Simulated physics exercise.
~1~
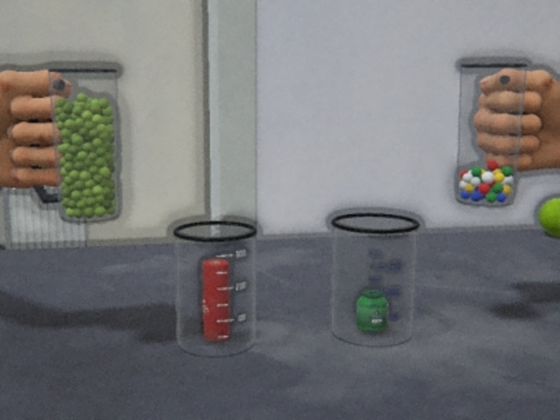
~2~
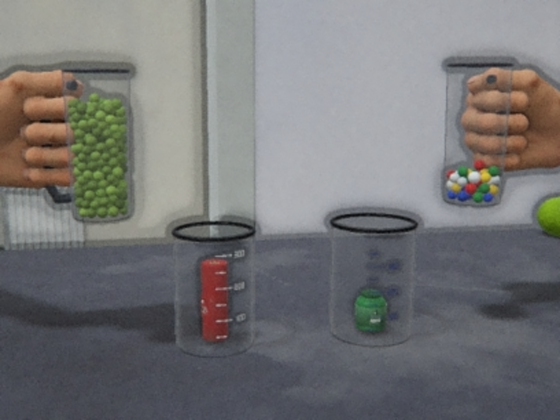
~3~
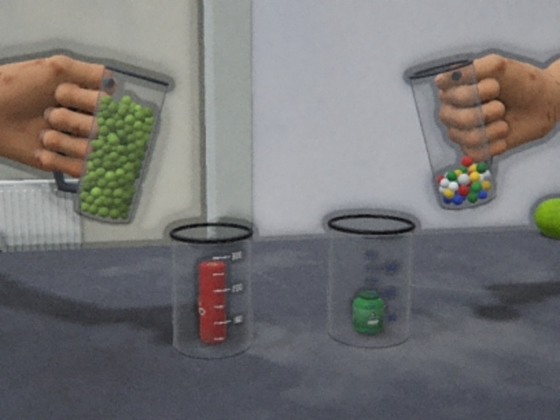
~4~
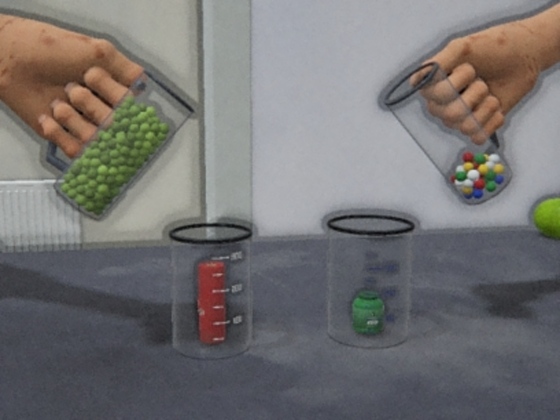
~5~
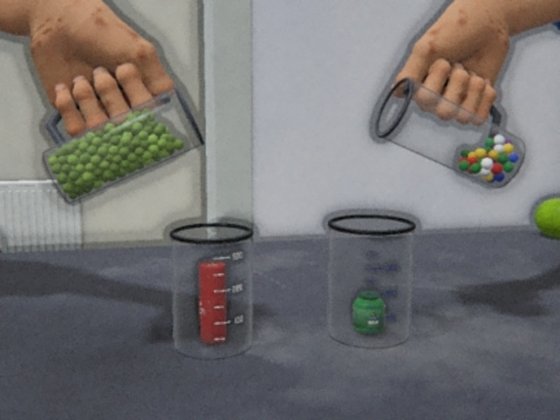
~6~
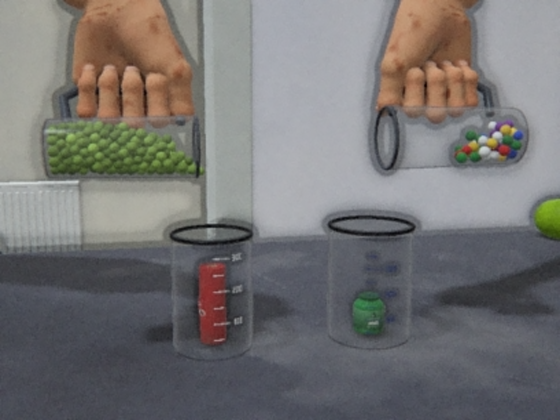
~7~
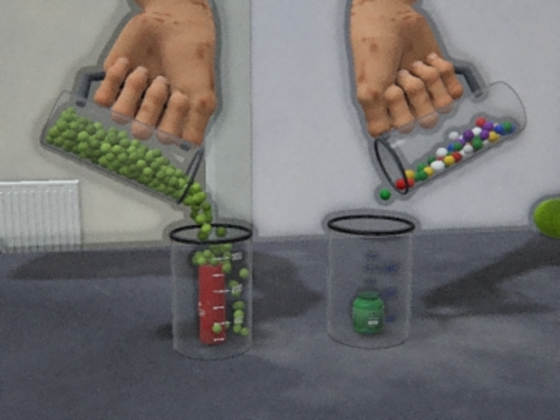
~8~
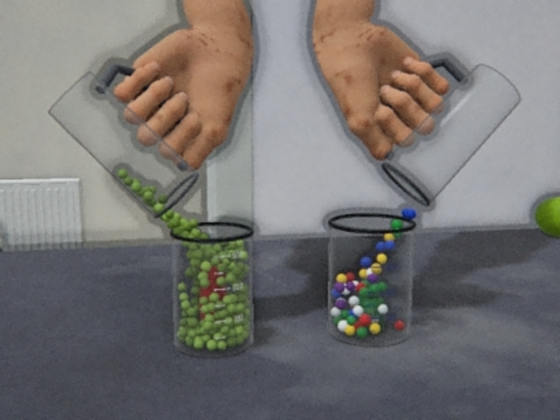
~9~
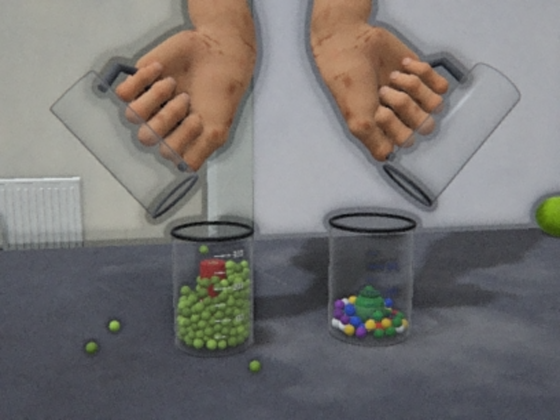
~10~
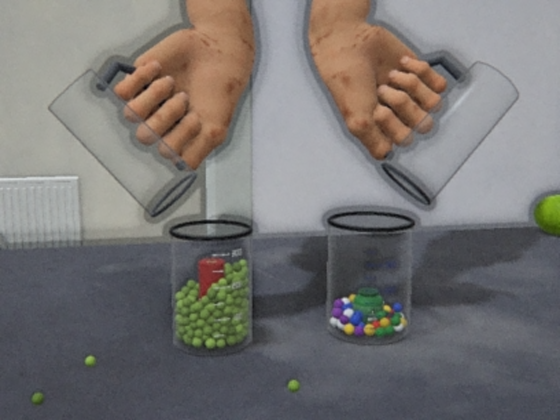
Two hands tipping cups of green balls and mixed coloured beads into clear beakers, leaving both objects inside showing and some green balls spilled.
